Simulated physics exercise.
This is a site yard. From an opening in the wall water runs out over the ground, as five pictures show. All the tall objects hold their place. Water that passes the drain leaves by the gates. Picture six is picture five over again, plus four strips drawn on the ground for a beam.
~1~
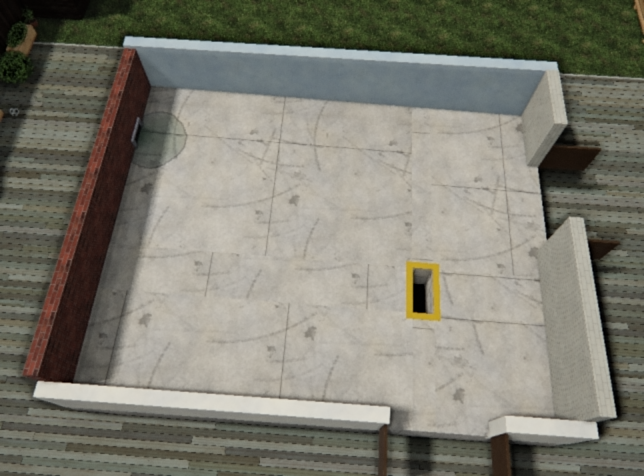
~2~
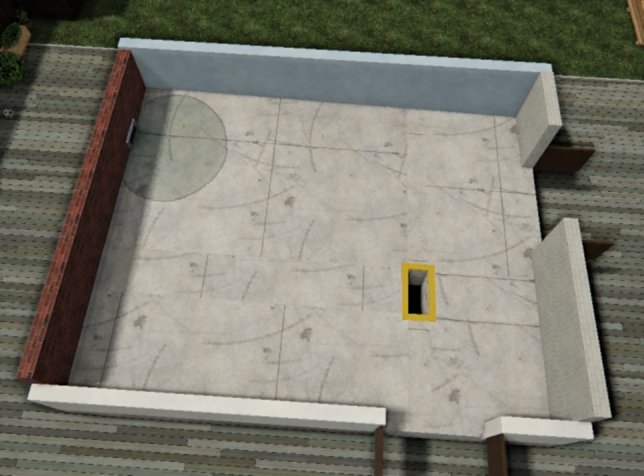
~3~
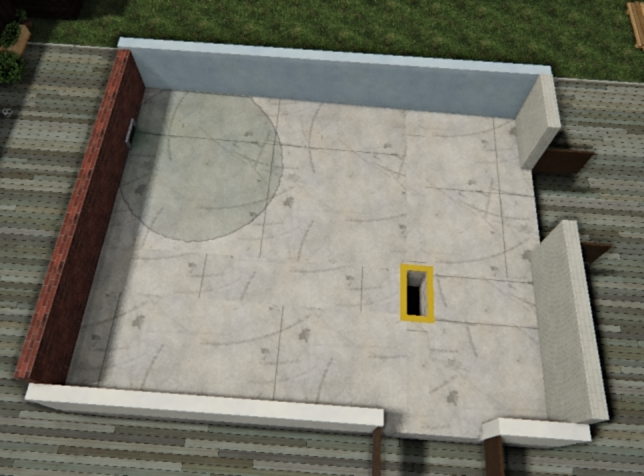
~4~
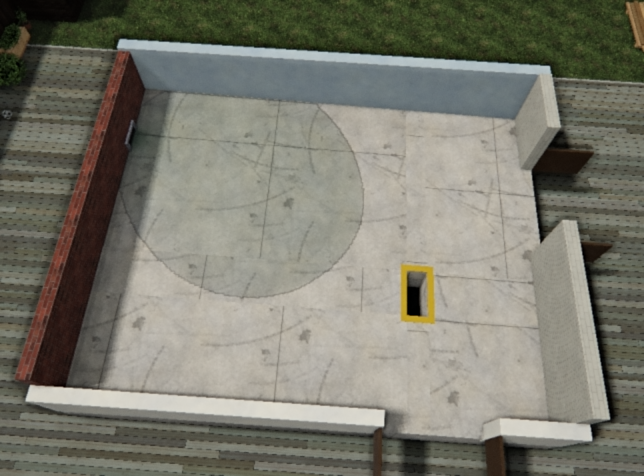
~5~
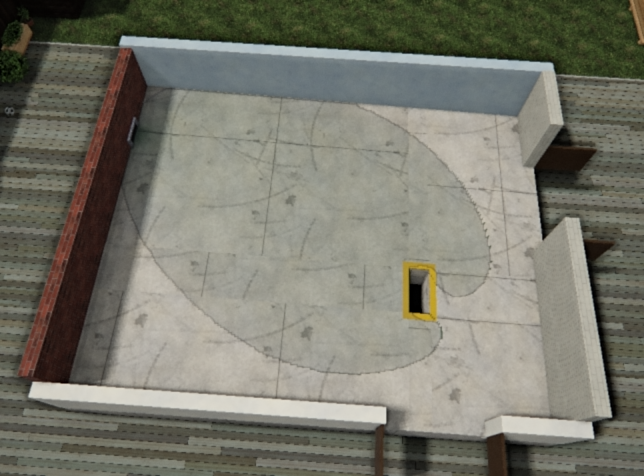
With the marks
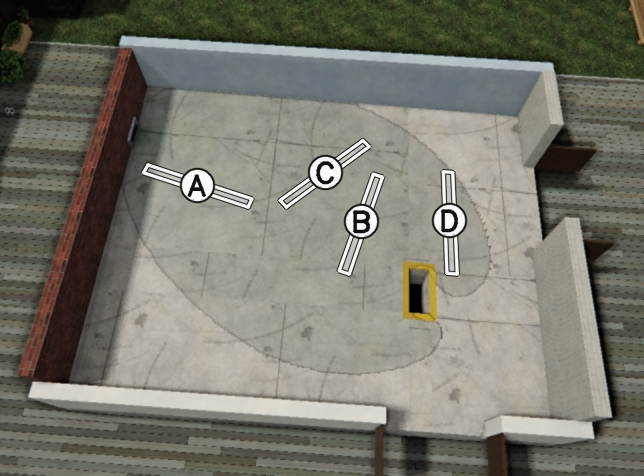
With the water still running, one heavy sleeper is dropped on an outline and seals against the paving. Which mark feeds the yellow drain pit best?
Spot D does it best.
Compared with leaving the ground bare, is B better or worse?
It is worse.
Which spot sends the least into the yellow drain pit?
B.
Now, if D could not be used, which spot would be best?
Spot A.
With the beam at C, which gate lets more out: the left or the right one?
The right gate.
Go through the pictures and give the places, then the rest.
The first picture shows outfall at (136, 133); yellow drain pit at (423, 291); open gate at (436, 418); open gate at (531, 207); front seen at (167, 160), 2 % of the ground wet; yellow drain pit still dry.
The second picture shows front seen at (224, 145), 8 % of the ground wet; yellow drain pit still dry.
The third picture shows front seen at (272, 189), 17 % of the ground wet; yellow drain pit still dry.
The fourth picture shows front seen at (336, 260), 33 % of the ground wet; yellow drain pit still dry.
The fifth picture shows front seen at (480, 274), 56 % of the ground wet; yellow drain pit taking water.
On the marked copy, A from (145, 168) to (249, 202); B from (344, 272) to (377, 175); C from (283, 203) to (366, 143); D from (452, 273) to (448, 172).
With A, about 21 % of the stream goes into the yellow drain pit, about 75 % out by the gates.
With B, about 2 % of the stream goes into the yellow drain pit, about 93 % out by the gates.
With C, about 15 % of the stream goes into the yellow drain pit, about 78 % out by the gates.
With D, about 45 % of the stream goes into the yellow drain pit, about 52 % out by the gates.
